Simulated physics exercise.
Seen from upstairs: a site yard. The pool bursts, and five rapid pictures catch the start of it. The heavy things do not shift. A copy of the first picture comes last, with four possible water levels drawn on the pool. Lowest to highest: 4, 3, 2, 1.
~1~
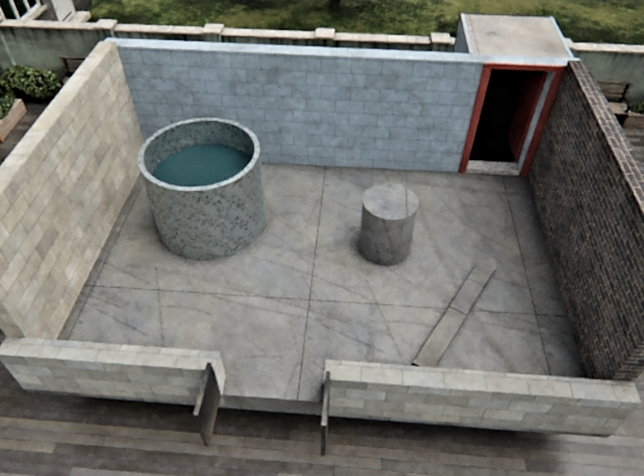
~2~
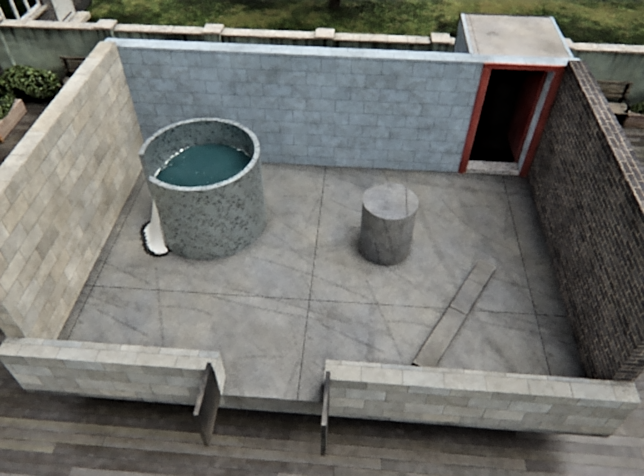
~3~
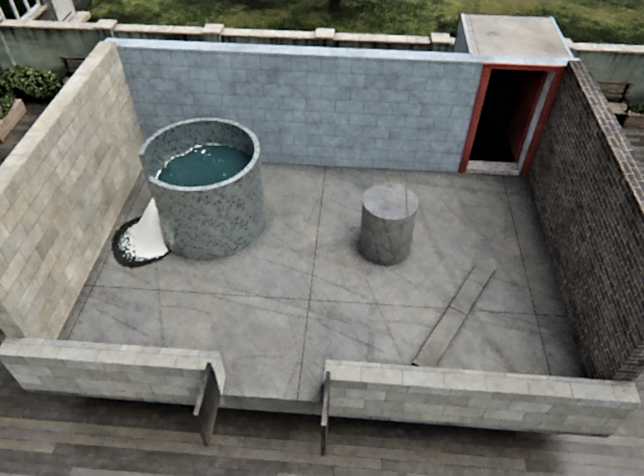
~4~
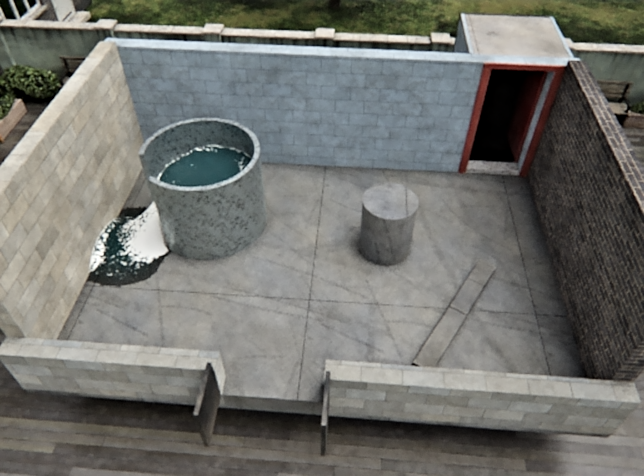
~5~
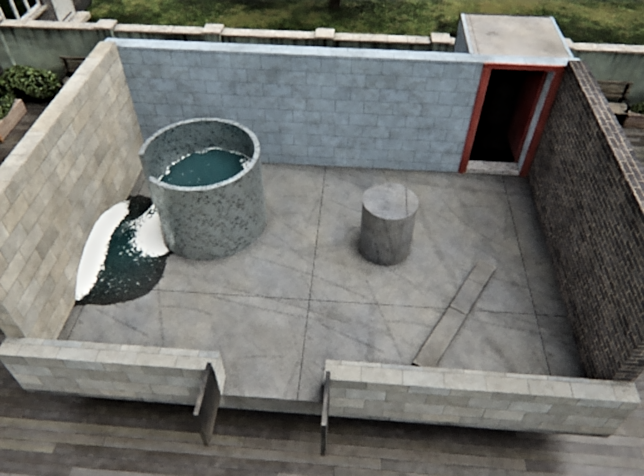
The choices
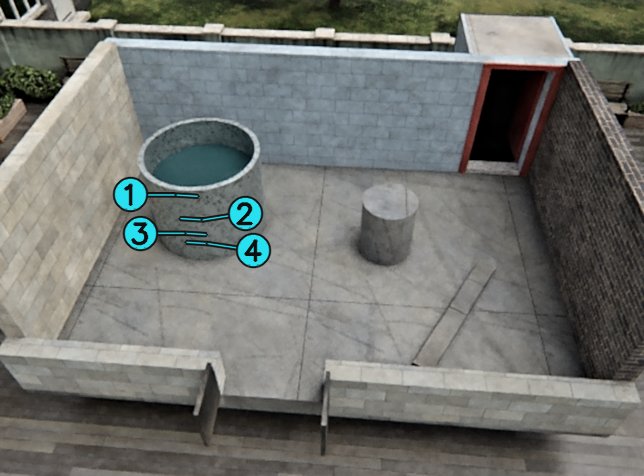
In a walled yard, water sat still in a round stone pool, then poured out through its left side, spread across the floor to the pale left wall and crept along it toward the front.
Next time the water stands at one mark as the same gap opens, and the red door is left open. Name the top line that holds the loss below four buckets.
Use mark 2.
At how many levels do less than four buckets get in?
Three of the four.
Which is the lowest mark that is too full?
Here it is mark 1.
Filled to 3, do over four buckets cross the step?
No.
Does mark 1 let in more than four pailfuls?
Yes, it does.
On the marked copy, 1 at (186, 195); 2 at (191, 219); 3 at (195, 233); 4 at (197, 242); from the bottom up 4, 3, 2, 1.
If 1 is chosen, about 10 bucketfuls get in.
If 2 is chosen, a bucket or two gets in.
If 3 is chosen, nothing gets over.
If 4 is chosen, nothing gets over.
